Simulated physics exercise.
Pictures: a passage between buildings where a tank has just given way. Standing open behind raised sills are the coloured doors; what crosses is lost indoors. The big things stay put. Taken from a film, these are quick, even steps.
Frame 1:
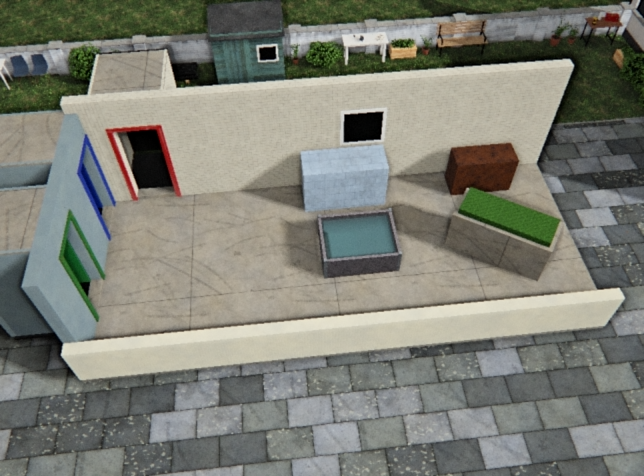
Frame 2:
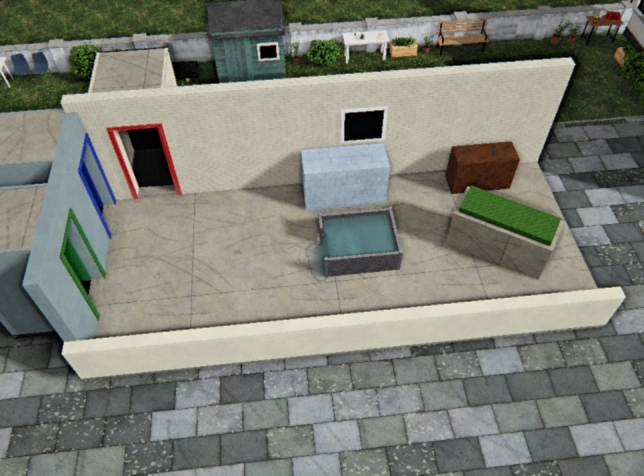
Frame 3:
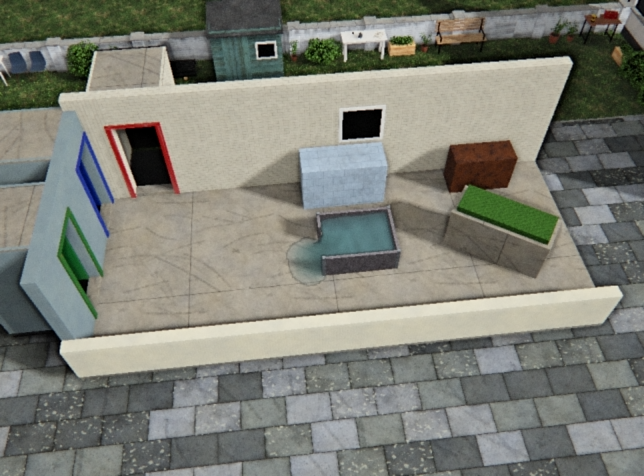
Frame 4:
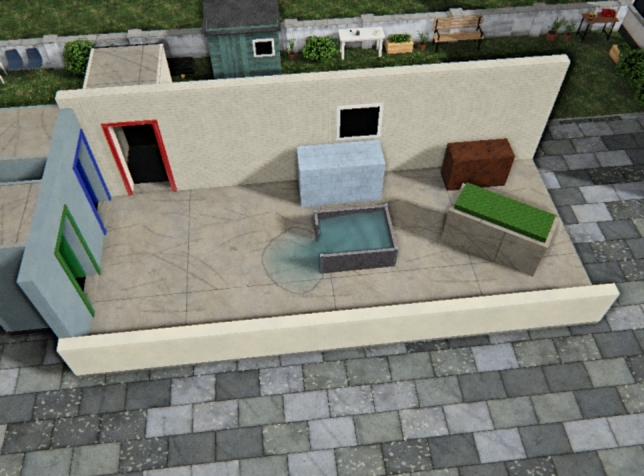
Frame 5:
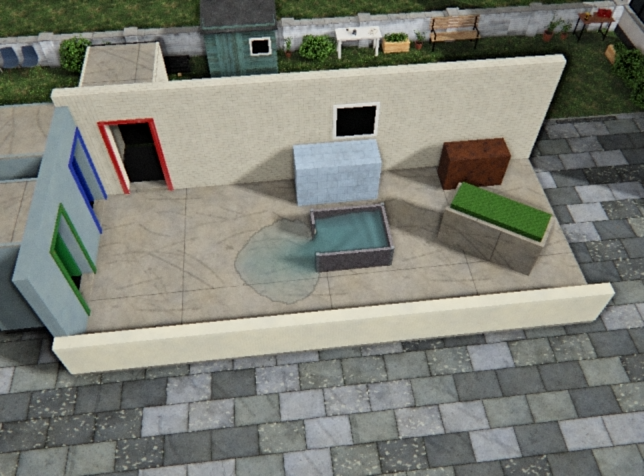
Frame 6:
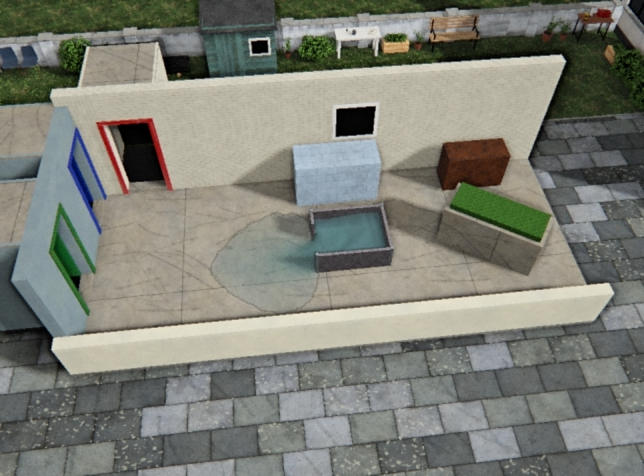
In a walled passage, water pours from a tank's broken side and spreads left.
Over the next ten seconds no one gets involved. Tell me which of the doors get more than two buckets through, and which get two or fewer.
Result: The red door does not surpass two buckets; the blue door surpasses two buckets; the green door surpasses two buckets.
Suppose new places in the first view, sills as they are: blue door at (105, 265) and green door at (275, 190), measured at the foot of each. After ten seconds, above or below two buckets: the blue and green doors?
The blue door overflows, and the green door falls short.
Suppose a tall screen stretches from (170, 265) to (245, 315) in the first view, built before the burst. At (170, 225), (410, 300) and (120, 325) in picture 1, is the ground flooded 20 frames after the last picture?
The first is inundated, the second still bare and the third inundated.
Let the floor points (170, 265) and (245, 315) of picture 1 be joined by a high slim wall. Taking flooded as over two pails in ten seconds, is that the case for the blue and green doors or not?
In short: The blue one is over, the green one keeps below it.
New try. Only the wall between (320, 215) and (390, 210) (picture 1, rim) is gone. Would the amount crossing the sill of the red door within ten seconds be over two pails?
Well, red door comes up short, as it turns out.
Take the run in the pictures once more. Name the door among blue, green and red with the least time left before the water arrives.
The door marked green.
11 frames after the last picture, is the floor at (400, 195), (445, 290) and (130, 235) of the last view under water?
Point 1: Not wet; point 2: Not wet; point 3: Drenched.
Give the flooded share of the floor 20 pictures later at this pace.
About 45 %.
A moment on, water covers 25 % of the floor; the red door not reached, the blue door not reached, the green door not reached.
Next, water covers 40 % of the floor; the red door not reached, the blue door not reached, the green door wet at the sill, nothing in.
Then, water covers 45 % of the floor; the red door wet at the sill, nothing in, the blue door under two buckets in, the green door under two buckets in.
Later, water covers 35 % of the floor; the red door wet at the sill, nothing in, the blue door over two buckets in, the green door over two buckets in.
In the end, water covers 45 % of the floor; the red door wet at the sill, nothing in, the blue door over two buckets in, the green door over two buckets in.
